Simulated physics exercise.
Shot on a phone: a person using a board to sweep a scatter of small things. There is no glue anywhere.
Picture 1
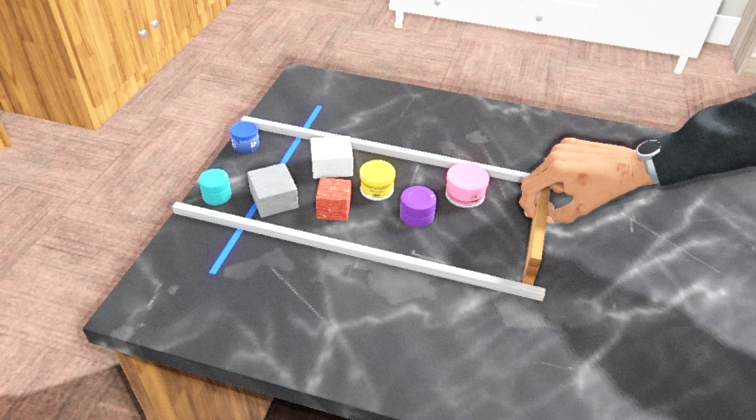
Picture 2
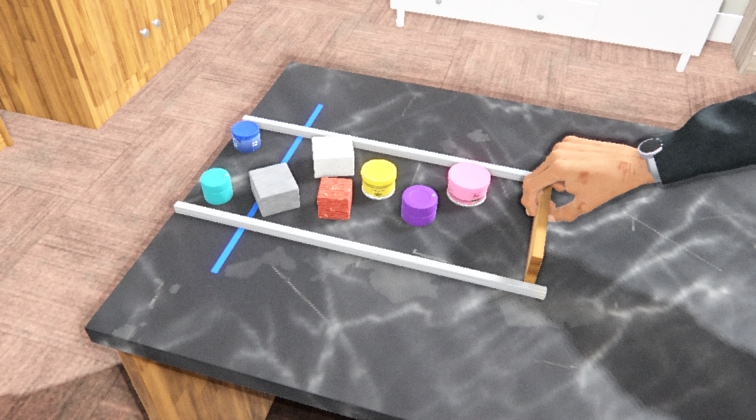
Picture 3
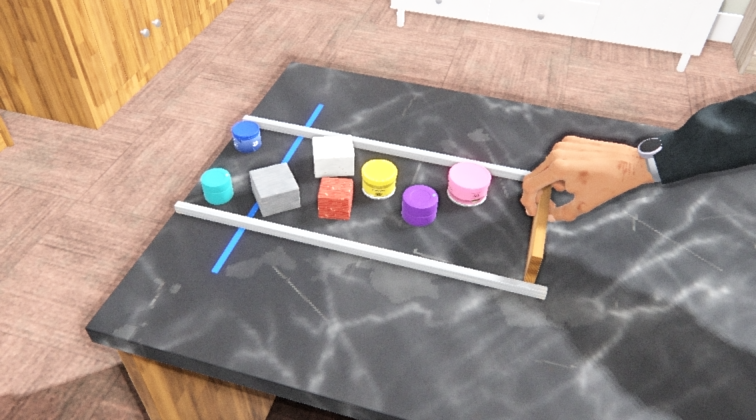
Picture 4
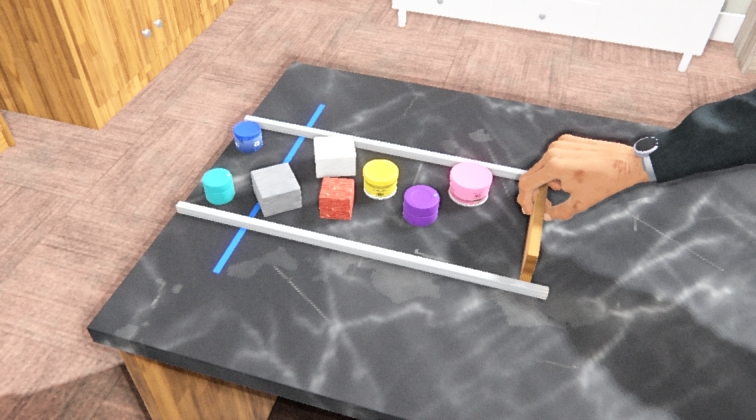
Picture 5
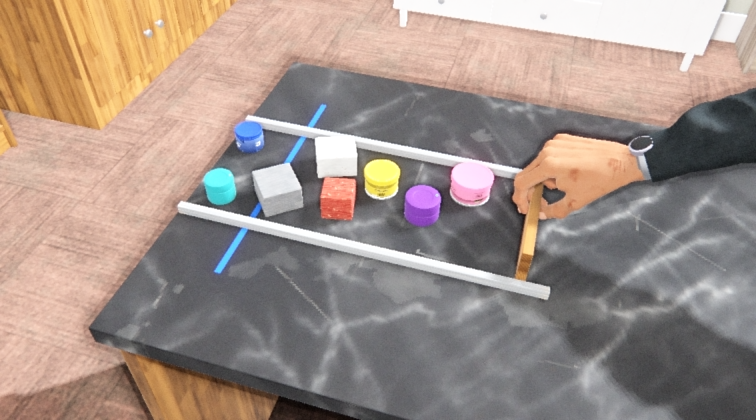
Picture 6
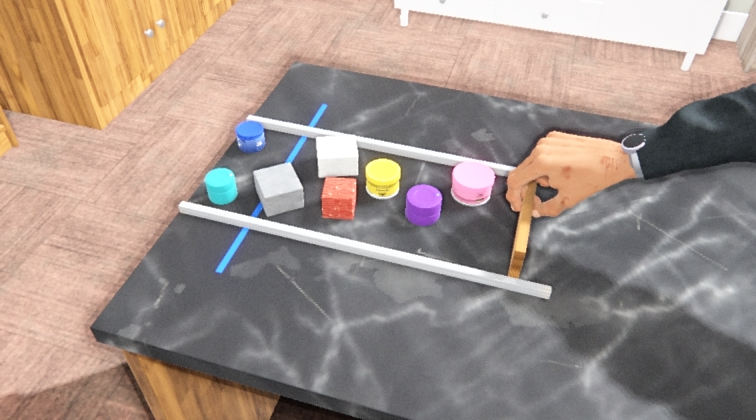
On a dark marble counter, a hand slides a wooden board slightly left toward scattered small items.
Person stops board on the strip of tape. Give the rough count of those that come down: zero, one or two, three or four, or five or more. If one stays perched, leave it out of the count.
Spilled: A single one or a pair.
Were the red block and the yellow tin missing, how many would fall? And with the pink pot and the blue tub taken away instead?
Going first to second: 1 and 1.
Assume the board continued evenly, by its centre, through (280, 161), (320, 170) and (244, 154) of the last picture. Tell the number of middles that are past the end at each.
First 2, then 0, then 5.
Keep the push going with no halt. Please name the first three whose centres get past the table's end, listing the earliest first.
Ranked earliest first, the blue tub comes before the turquoise lid, which comes before the white block.
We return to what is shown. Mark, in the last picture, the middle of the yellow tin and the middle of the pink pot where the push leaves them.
The yellow tin ends up near (241, 156), and the pink pot near (274, 145).
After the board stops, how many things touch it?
Count recorded: 3.
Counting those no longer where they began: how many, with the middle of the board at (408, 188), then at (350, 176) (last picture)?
The number moved is 3 and then 6.
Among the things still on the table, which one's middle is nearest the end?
The foremost one is the white block.
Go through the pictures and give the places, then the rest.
Blue tub (245, 137); turquoise lid (215, 187); grey block (273, 190); board (539, 219); tape (274, 177), in the first picture.
Turquoise lid (217, 186); white block (333, 156), in the second picture.
Grey block (275, 189); pink pot (468, 185), in the third picture.
Blue tub (248, 137); yellow tin (380, 180), in the fourth picture.
Turquoise lid (220, 187); purple lid (422, 206), in the fifth picture.
Blue tub (251, 137); turquoise lid (221, 186); grey block (279, 189); board (525, 213); tape (280, 176), in the sixth picture.
Soon after, none off yet; blue tub at rest near (251, 137); turquoise lid at rest near (221, 186); grey block at rest near (279, 189).
After that, none off yet; blue tub at rest near (251, 137); turquoise lid at rest near (221, 186); grey block displaced a little near (265, 190).
In the end, the number that fall off is one or two; gone, turquoise lid and blue tub.
